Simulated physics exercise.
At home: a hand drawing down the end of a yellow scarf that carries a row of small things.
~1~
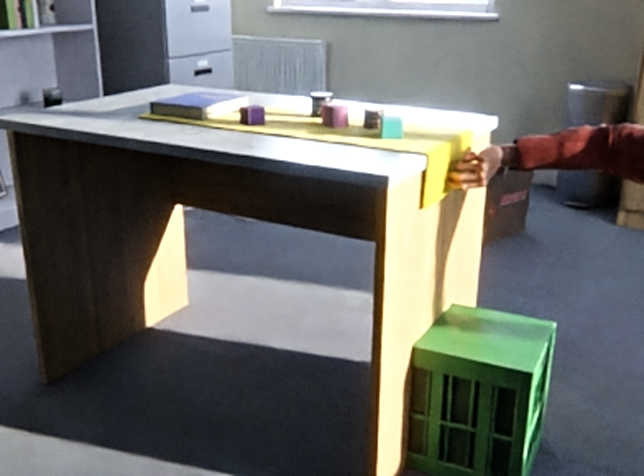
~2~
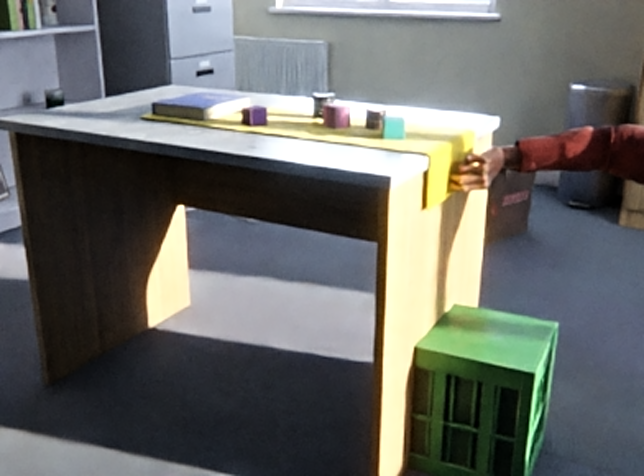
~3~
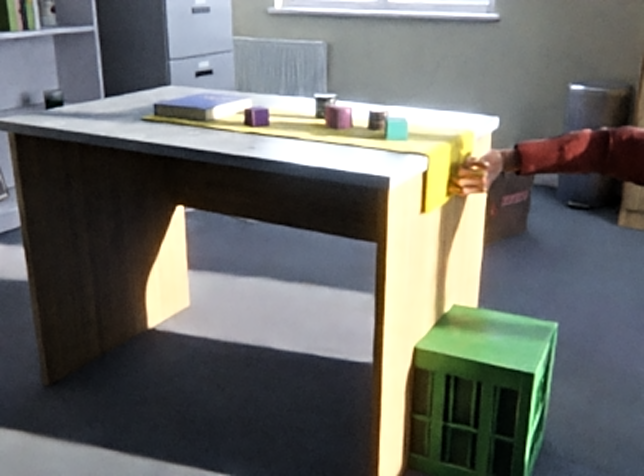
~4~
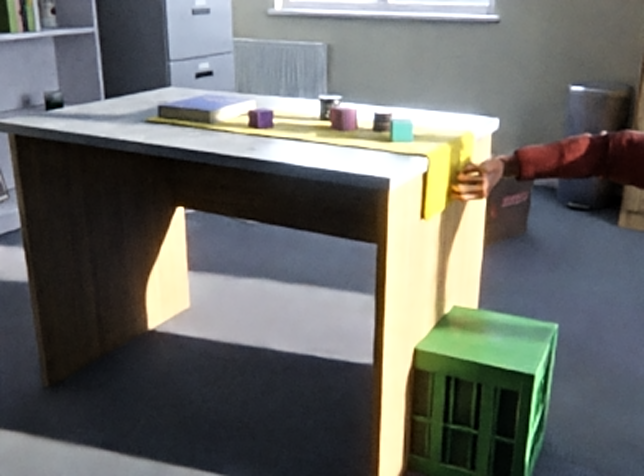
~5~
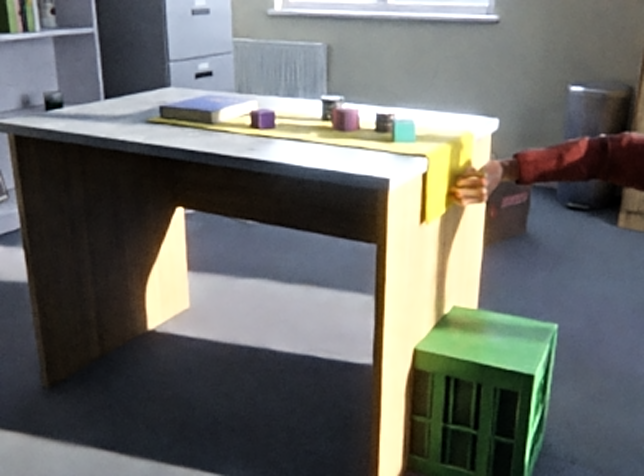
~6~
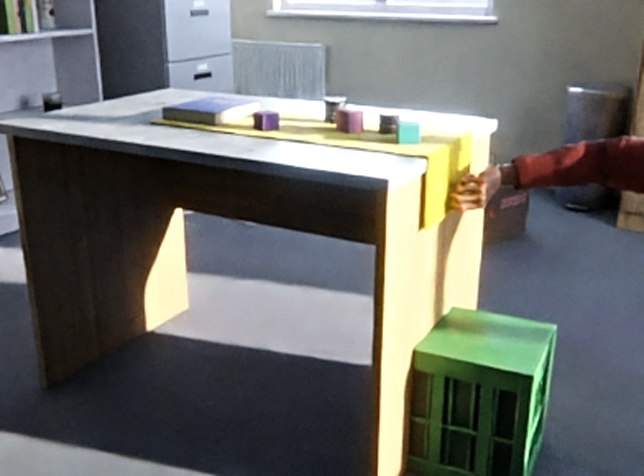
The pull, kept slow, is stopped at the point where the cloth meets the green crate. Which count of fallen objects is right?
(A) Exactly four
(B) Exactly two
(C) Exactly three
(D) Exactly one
Exactly three (C).
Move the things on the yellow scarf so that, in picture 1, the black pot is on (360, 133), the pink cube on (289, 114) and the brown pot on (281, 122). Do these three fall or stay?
The black pot ends up off, the pink cube ends up on top and the brown pot ends up on top.
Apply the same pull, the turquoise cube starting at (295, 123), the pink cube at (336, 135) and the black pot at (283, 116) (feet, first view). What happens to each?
So the turquoise cube stays aboard, the pink cube leaves the top, and the black pot stays aboard.
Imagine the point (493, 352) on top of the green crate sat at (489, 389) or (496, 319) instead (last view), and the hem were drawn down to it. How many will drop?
If so, 4 and 2.
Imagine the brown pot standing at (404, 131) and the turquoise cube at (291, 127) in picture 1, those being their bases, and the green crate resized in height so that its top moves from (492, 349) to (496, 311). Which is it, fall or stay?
Outcome for the brown pot: It is lost. Outcome for the turquoise cube: It stays.
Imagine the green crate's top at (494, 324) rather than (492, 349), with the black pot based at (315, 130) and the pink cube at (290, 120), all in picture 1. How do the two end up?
So the black pot stays there, and the pink cube stays there.
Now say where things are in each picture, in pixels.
The first frame shows hem (424, 209); turquoise cube (392, 117); brown pot (374, 108); pink cube (335, 105); black pot (322, 94); purple cube (252, 106); top of the crate (492, 349).
The second frame shows hem (427, 210); turquoise cube (394, 117).
The third frame shows hem (426, 214); brown pot (379, 109).
The fourth frame shows hem (425, 221); pink cube (344, 108); top of the crate (494, 351).
The fifth frame shows hem (427, 225); black pot (332, 97).
The sixth frame shows hem (425, 231); turquoise cube (409, 122); brown pot (390, 113); pink cube (350, 110); black pot (336, 99); purple cube (266, 112).
Early on, hem near (447, 250); all still up.
Midway, hem near (446, 280); turquoise cube gone.
Near the end, hem on the crate; turquoise cube, brown pot and pink cube gone.
Finally, hem on the crate; turquoise cube, brown pot and pink cube gone. It carries off three.
